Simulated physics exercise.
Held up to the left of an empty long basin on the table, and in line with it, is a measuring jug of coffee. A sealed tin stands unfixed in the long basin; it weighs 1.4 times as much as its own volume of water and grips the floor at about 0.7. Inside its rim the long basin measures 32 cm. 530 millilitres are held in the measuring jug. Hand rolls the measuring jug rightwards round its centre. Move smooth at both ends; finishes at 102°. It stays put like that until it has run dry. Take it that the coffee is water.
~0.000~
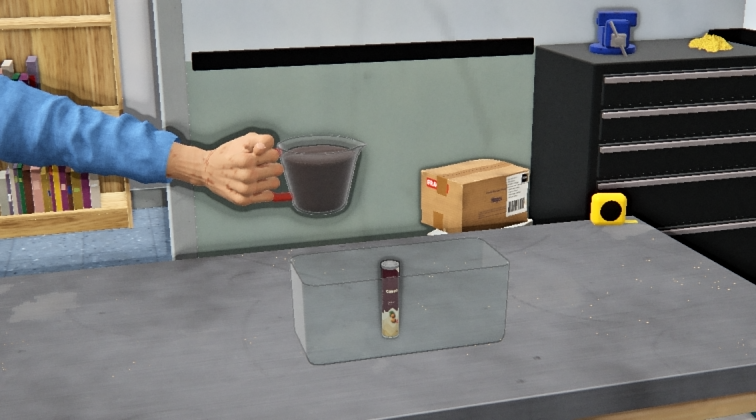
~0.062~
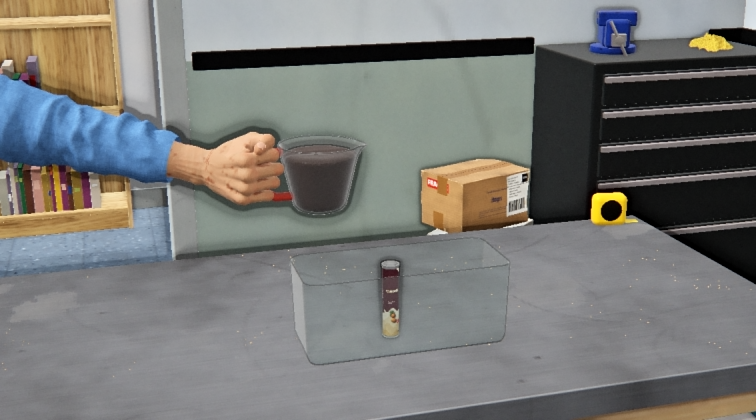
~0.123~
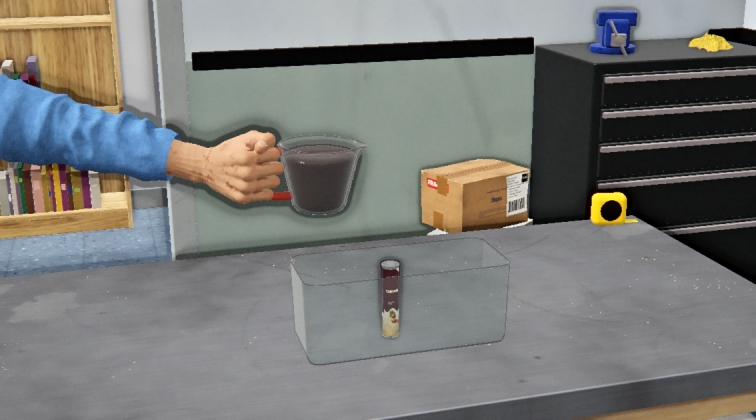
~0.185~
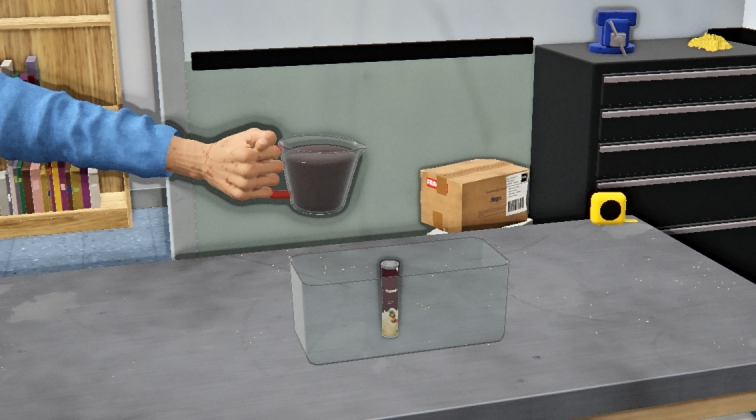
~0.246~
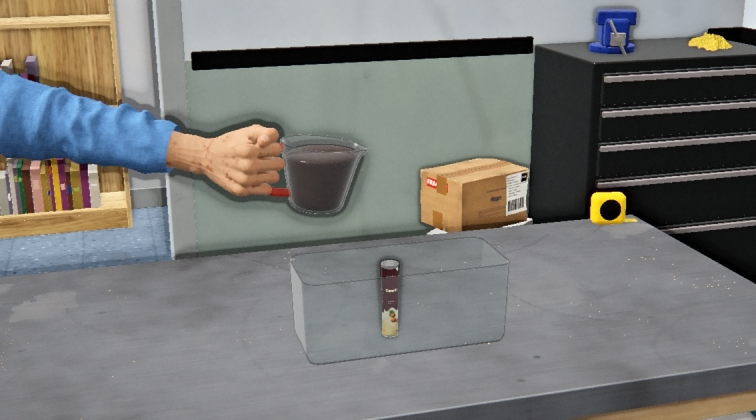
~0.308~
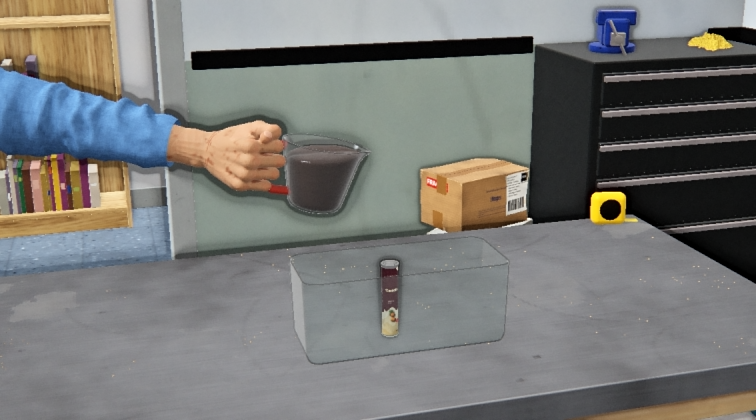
Hand in a blue sleeve slowly tilting a measuring jug of dark liquid slightly rightwards above a clear basin holding a tin.
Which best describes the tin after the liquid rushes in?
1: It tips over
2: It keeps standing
The answer is 2.
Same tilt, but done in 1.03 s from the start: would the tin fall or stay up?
So the tin will hold steady.
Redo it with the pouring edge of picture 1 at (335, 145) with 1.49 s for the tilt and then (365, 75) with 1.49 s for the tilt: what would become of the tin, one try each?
Run one: It tumbles. Run two: It does not tip.
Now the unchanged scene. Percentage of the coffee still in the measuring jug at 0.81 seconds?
Roughly 66 per cent.
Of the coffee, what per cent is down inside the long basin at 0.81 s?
Around 12 percent.
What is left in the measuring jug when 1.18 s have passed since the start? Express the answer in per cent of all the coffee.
About 12 percent.
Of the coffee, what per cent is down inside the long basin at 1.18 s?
Some 76 per cent.
After 0.81 s the tilt is 58° and 67 per cent is still to pour; the tin stands where it began.
After 1.18 s the tilt is 92° and 12 per cent is still to pour; the tin stands where it began.
After 1.57 s the tilt is 102° and 0 per cent is still to pour; the tin stands where it began.
After 1.99 s the tilt is 102° and 0 per cent is still to pour; the tin stands where it began.
In the end the tin stands where it began.
